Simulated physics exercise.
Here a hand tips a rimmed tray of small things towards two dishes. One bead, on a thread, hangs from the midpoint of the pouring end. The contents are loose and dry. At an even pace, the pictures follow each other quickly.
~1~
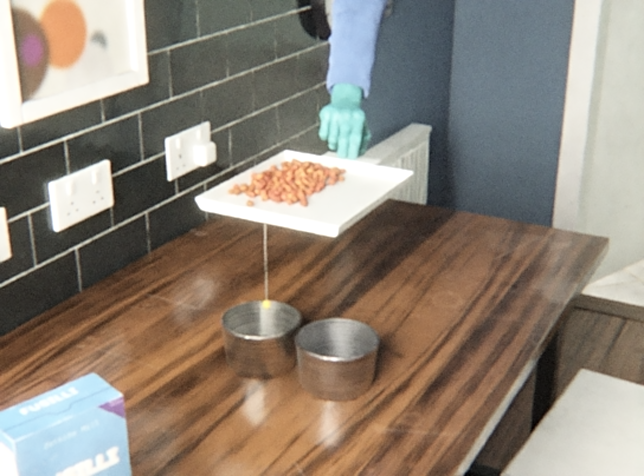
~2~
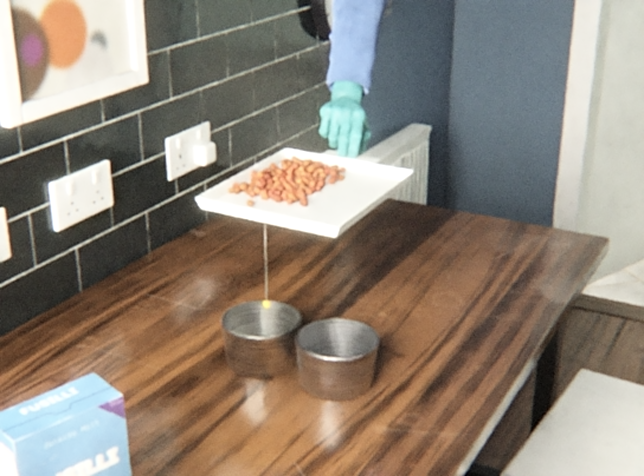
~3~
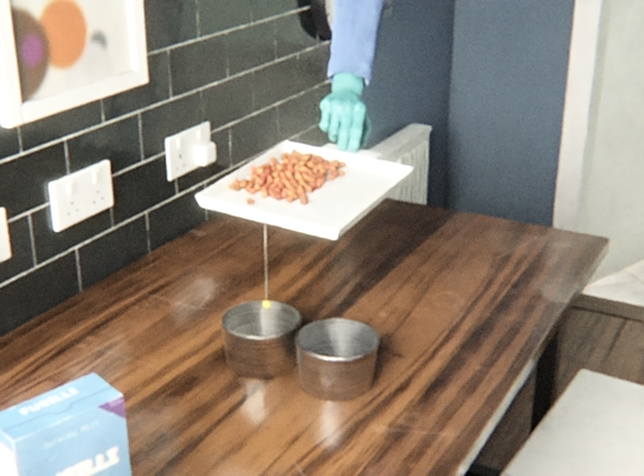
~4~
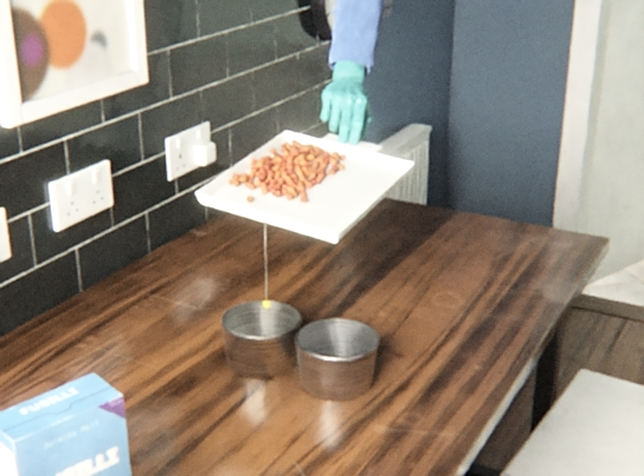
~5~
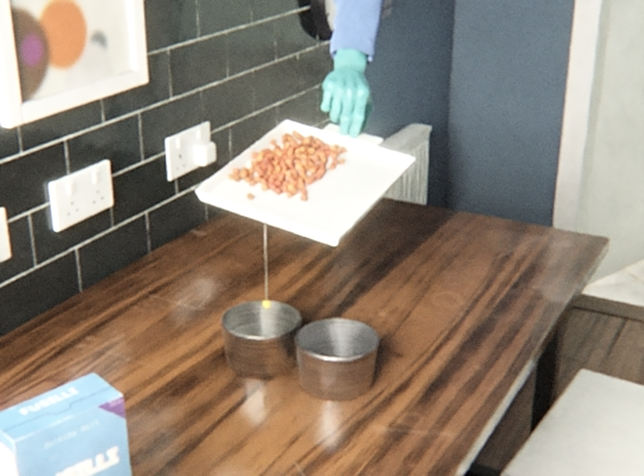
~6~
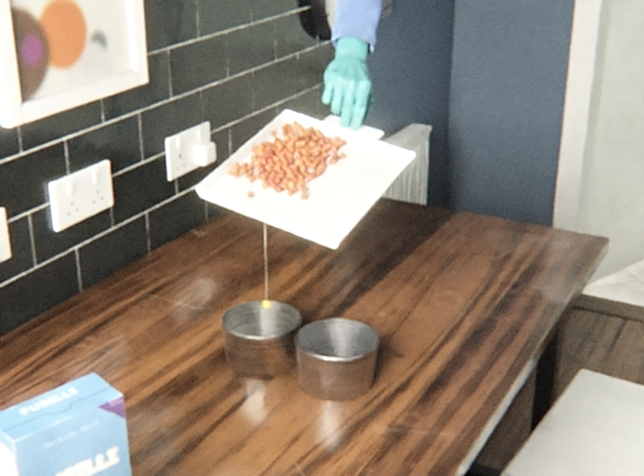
At the start, a green-gloved hand holds a white tray of small reddish-brown pieces nearly level above two metal dishes on a wooden table, a yellow bead hanging from its edge. The hand then gradually raises the tray's far side, and the pouring end slants lower at its right corner.
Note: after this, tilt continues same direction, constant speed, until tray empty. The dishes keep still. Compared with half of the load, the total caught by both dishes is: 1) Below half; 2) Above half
Above half (2).
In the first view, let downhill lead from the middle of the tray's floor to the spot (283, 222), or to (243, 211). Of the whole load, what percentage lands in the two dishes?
Lab note: Try one about 50 %, try two 10 %.
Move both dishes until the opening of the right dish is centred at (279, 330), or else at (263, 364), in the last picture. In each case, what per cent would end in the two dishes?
20 %, then 0 %.
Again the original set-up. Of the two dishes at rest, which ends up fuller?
That is the dish on the right.
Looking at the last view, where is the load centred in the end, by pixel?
About pixel (333, 374).
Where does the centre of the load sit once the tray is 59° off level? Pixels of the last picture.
Roughly (322, 239).
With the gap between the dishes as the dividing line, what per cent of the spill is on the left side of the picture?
Roughly 40 in a hundred.
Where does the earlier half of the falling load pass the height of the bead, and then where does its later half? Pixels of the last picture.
(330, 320), then (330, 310).
Just after the last frame, tray tipped steeply; the larger part on the tray; about a tenth in the right dish; just a few in the left dish; just a few outside both; about a tenth in the air.
A moment on, tray tipped right over; roughly a third on the tray; roughly half in the right dish; just a few in the left dish; about a tenth outside both; roughly a quarter in the air.
Further on, tray tipped past a quarter turn; the larger part in the right dish; about a tenth in the left dish; roughly a quarter outside both.
When it is over, tray tipped past a quarter turn; the larger part in the right dish; about a tenth in the left dish; roughly a quarter outside both.
